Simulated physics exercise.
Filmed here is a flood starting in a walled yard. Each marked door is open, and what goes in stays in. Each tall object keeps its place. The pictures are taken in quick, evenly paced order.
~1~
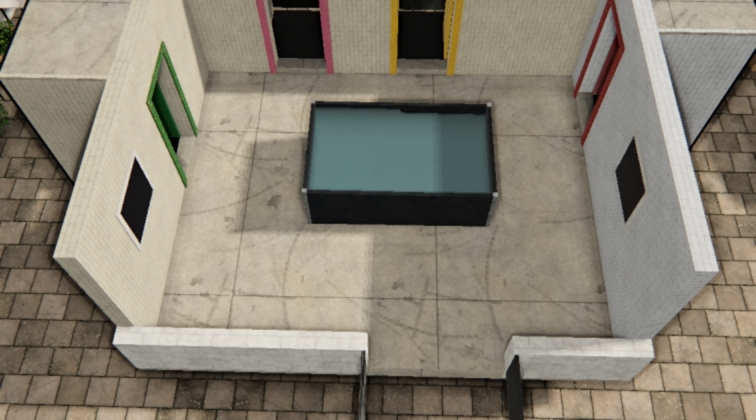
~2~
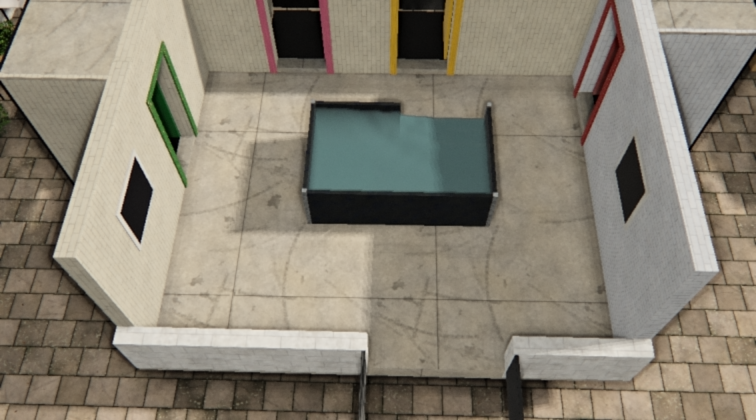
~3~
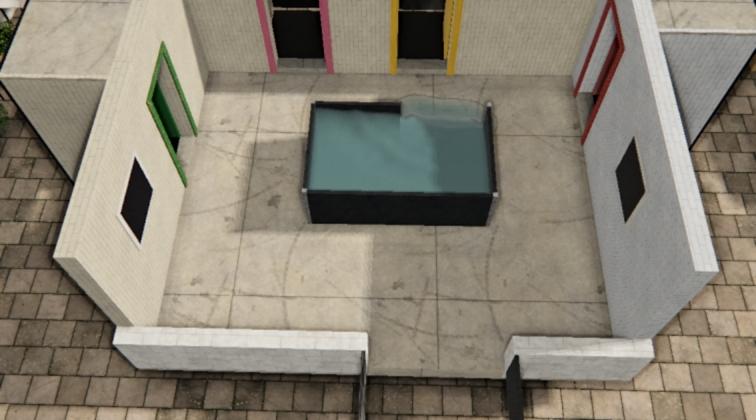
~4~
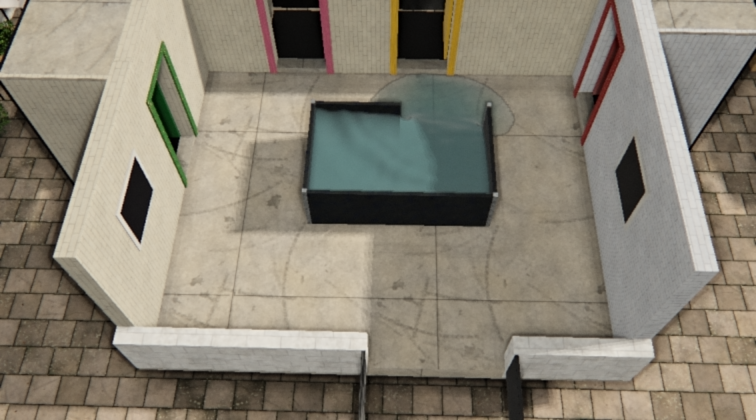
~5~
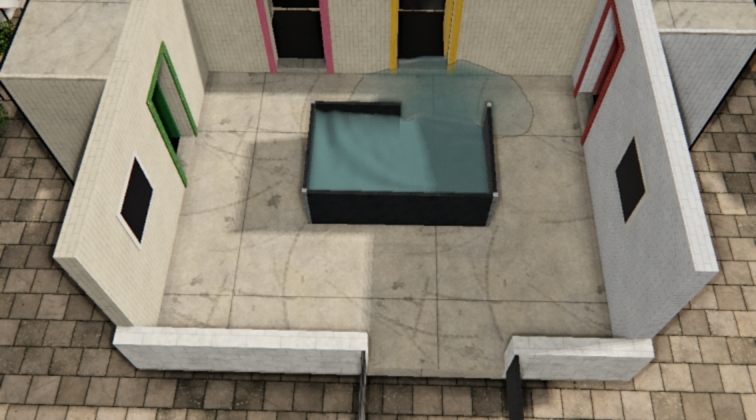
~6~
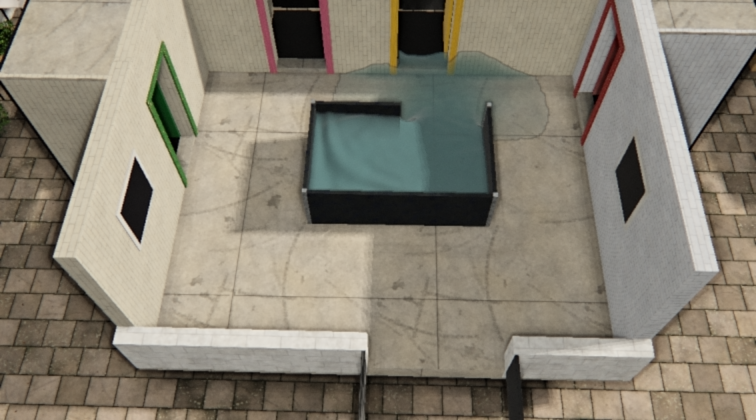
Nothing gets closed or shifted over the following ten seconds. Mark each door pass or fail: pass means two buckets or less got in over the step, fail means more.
Yellow door - fail, green door - fail, red door - fail, pink door - pass.
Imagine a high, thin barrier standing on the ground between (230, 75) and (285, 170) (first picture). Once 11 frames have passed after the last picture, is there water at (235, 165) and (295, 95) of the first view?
Taking the points in order, the first is high and dry and the second is inundated.
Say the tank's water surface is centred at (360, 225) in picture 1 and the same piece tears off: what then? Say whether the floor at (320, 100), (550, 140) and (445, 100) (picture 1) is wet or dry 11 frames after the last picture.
The first spot ends up sodden, the second sodden and the third sodden.
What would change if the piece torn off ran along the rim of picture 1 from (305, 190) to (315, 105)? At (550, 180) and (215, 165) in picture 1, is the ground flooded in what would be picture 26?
Going through them in order, the first ends up left dry and the second waterlogged.
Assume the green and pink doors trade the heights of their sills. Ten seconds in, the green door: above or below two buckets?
After the swap, green ends up short.
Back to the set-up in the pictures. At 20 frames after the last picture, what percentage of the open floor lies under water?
That comes to about 60 per cent.
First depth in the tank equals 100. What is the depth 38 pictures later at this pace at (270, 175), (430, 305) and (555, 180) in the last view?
Going in order, roughly 2, 2 and 8 %.
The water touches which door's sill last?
It's the green one.
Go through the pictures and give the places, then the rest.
The open tank at (400, 150) is whole and still, in the first frame.
The front is at a hidden place, out from the gap on the open tank's far side, in the second frame.
The front is at (399, 104), out from the gap on the open tank's far side, in the third frame.
The front is at (413, 75), out from the gap on the open tank's far side, in the fourth frame.
The front is at (369, 75), out from the gap on the open tank's far side, in the fifth frame.
The front is at (531, 77), out from the gap on the open tank's far side, in the sixth frame.
A moment on, water covers 20 % of the floor; the yellow door far over two buckets in, the green door not reached, the red door wet at the sill, nothing in, the pink door wet at the sill, nothing in.
Next, water covers 35 % of the floor; the yellow door far over two buckets in, the green door not reached, the red door over two buckets in, the pink door wet at the sill, nothing in.
Then, water covers 60 % of the floor; the yellow door far over two buckets in, the green door wet at the sill, nothing in, the red door far over two buckets in, the pink door wet at the sill, nothing in.
Later, water covers 80 % of the floor; the yellow door far over two buckets in, the green door over two buckets in, the red door far over two buckets in, the pink door wet at the sill, nothing in.
In the end, water covers 95 % of the floor; the yellow door far over two buckets in, the green door over two buckets in, the red door far over two buckets in, the pink door wet at the sill, nothing in.
